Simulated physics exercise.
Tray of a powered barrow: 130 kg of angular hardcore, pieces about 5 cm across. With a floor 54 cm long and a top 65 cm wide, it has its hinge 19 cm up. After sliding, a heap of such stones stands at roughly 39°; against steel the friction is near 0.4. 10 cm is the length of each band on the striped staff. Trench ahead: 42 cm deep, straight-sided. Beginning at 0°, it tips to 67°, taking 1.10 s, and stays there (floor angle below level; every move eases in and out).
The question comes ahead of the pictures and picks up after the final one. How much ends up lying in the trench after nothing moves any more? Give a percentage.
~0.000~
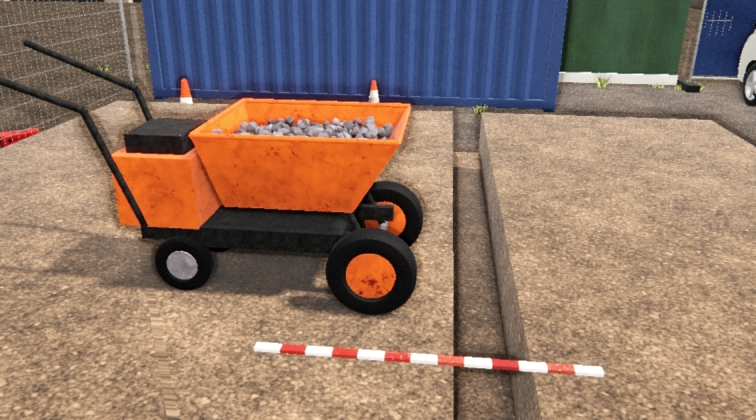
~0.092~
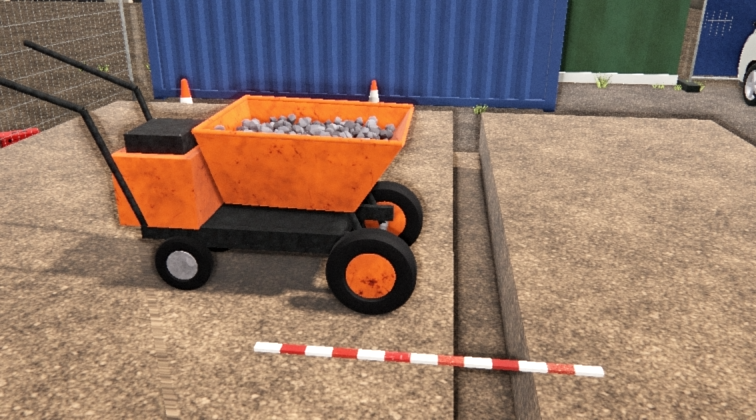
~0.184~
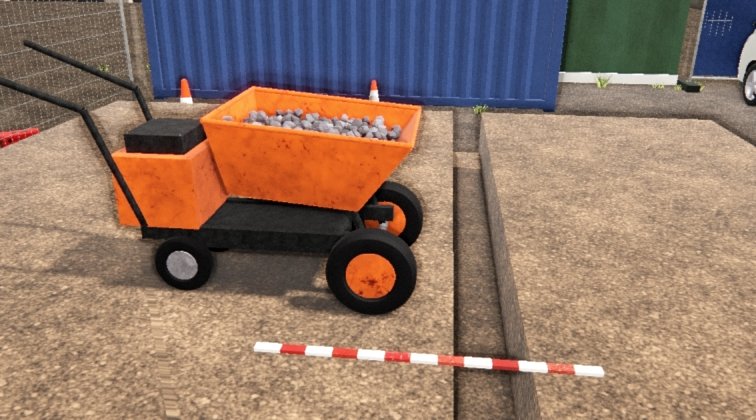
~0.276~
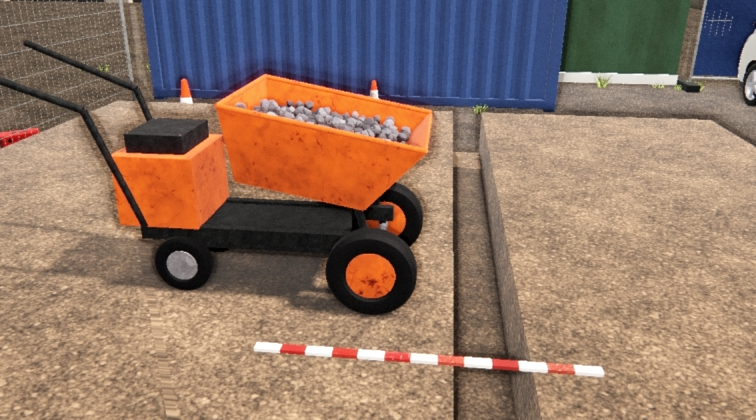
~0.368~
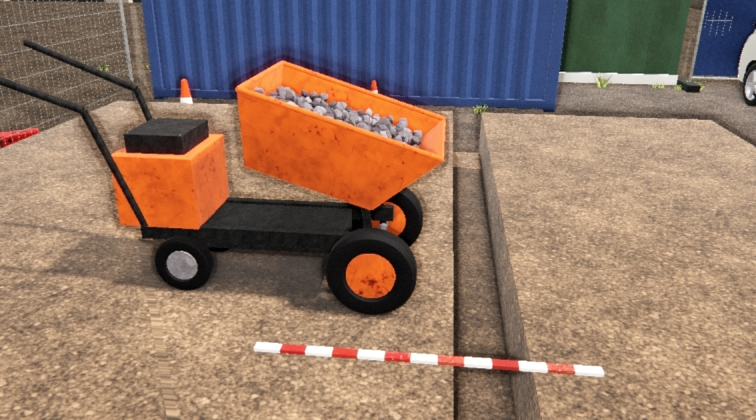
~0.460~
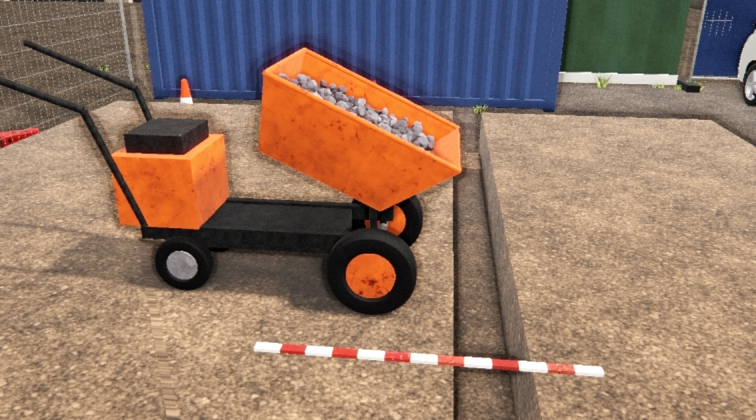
A share of about 12 per cent.
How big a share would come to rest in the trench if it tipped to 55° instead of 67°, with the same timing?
Near 5 per cent then.
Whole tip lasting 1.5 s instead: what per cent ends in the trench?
Near 10 per cent.
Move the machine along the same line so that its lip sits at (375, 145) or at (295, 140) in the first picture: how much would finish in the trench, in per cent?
Estimates: 25 % then 35 %.
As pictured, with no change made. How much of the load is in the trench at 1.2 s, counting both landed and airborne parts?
By that point it's something like 0 in a hundred.
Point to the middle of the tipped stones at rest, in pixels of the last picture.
Their middle lands near (548, 286).
After 0.8 s the floor is at 56°; 100 % in the tray; the foremost stones are at (490, 210).
After 1.2 s the floor is at 67°; 90 % in the tray, 1 % in the trench, 9 % past the trench; the foremost stones are at (567, 272).
After 1.5 s the floor is at 67°; 68 % in the tray, 2 % in the trench, 31 % past the trench; the foremost stones are at (650, 280).
After 3.5 s the floor is at 67°; 55 % in the tray, 12 % in the trench, 34 % past the trench; the foremost stones are at (703, 304).
